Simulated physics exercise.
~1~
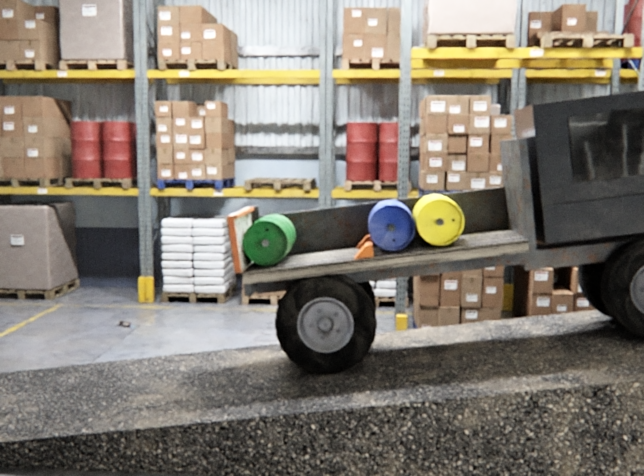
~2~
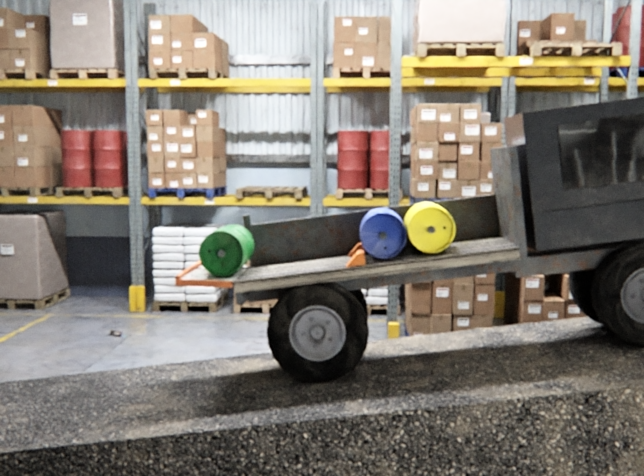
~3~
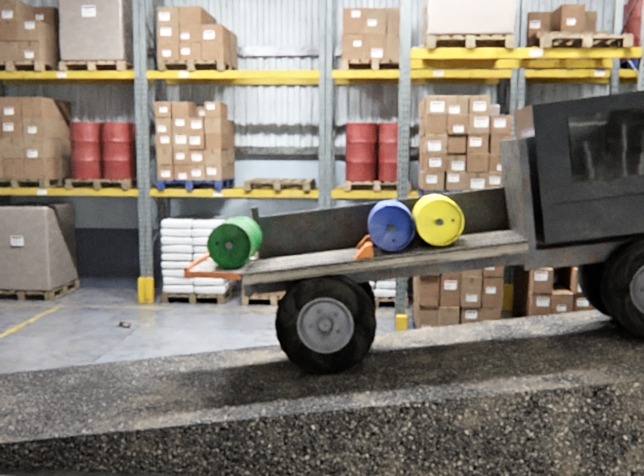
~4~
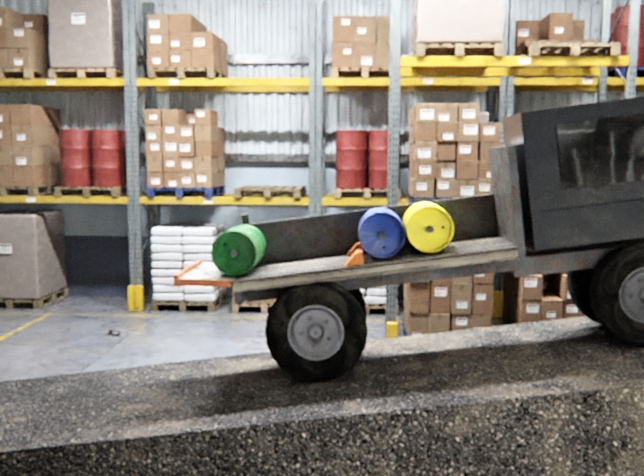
A green barrel rolls left onto the lowered orange tailgate, then back right, staying aboard.
